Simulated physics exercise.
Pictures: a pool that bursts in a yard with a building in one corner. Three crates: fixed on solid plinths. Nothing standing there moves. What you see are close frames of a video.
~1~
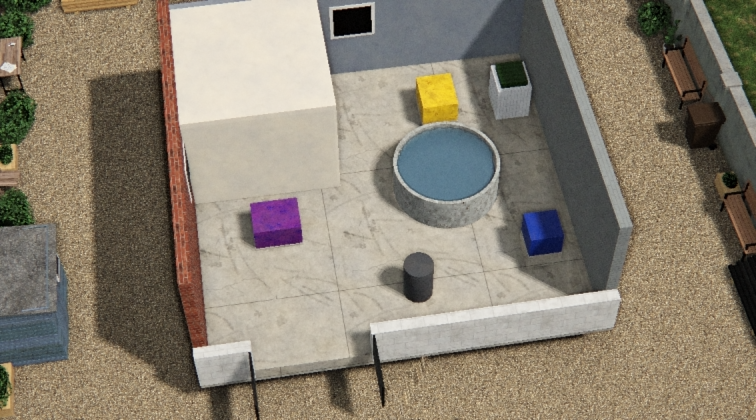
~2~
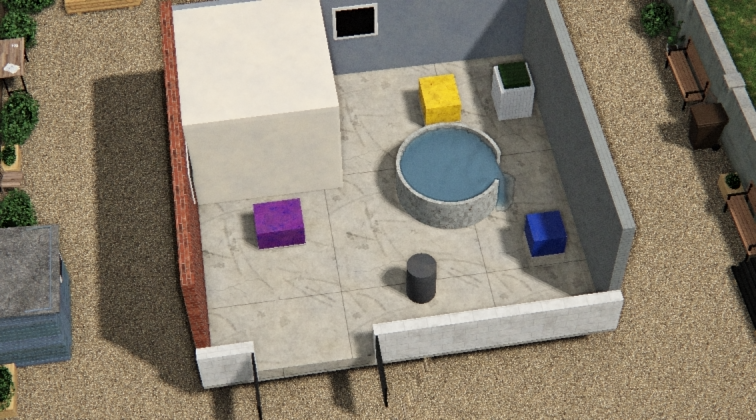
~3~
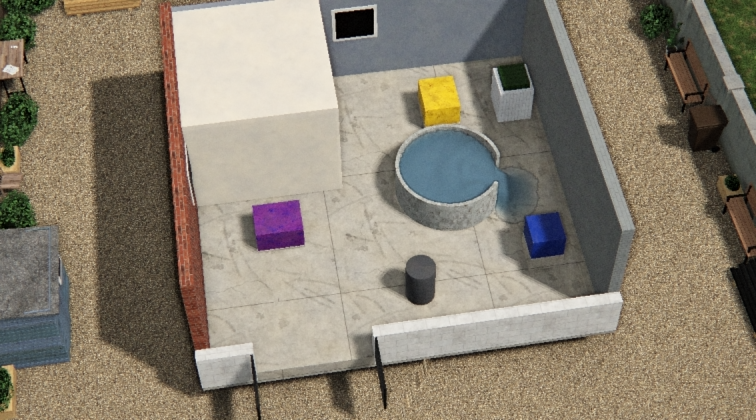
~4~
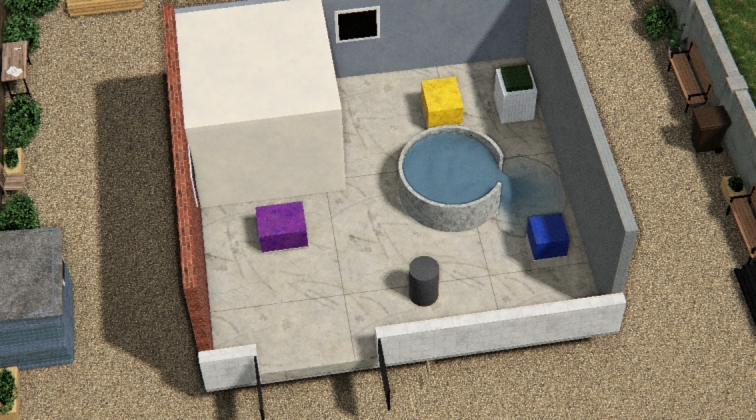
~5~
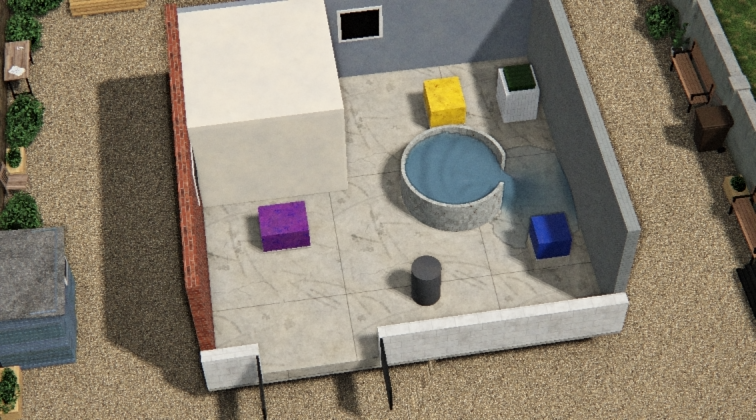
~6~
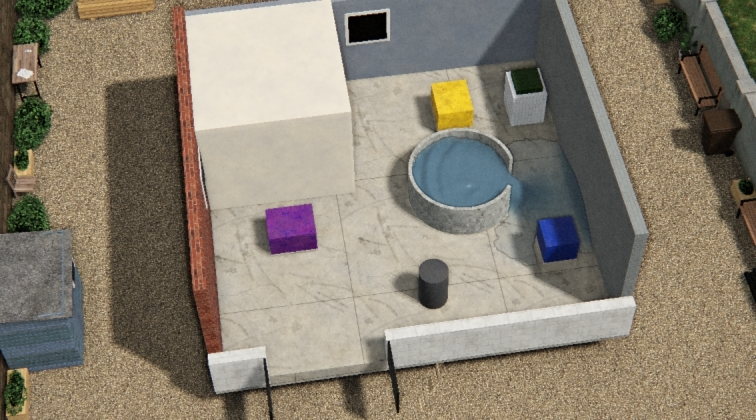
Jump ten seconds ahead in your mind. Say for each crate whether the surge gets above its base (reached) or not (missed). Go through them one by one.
Yellow crate: Missed; purple crate: Reached; blue crate: Missed.
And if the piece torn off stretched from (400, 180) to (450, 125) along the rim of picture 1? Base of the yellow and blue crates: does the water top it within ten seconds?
Yellow crate is topped, blue crate is spared.
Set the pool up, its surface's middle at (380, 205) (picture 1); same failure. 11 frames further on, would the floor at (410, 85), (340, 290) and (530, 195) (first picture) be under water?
Taking the three spots in order: Bare, bare, swamped.
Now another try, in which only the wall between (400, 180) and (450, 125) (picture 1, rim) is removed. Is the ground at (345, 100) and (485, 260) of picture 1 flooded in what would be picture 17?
I'd expect the first point to be reached and the second point to stay dry.
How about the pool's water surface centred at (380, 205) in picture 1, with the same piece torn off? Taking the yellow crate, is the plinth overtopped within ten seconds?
Yellow: Not reached.
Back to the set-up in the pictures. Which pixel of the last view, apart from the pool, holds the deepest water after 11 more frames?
My pick is (611, 312).
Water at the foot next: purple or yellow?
My pick is the yellow-painted one.
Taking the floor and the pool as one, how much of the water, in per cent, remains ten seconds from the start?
My figure: Some 96 per cent.
A moment on, water covers 15 % of the floor; the yellow crate not reached, the purple crate not reached, the blue crate water round its plinth.
Next, water covers 25 % of the floor; the yellow crate water round its plinth, the purple crate not reached, the blue crate water round its plinth.
Then, water covers 45 % of the floor; the yellow crate water round its plinth, the purple crate not reached, the blue crate water round its plinth.
Later, water covers 90 % of the floor; the yellow crate water round its plinth, the purple crate water round its plinth, the blue crate water round its plinth.
In the end, water covers 100 % of the floor; the yellow crate stayed above the water, the purple crate was topped, the blue crate stayed above the water.
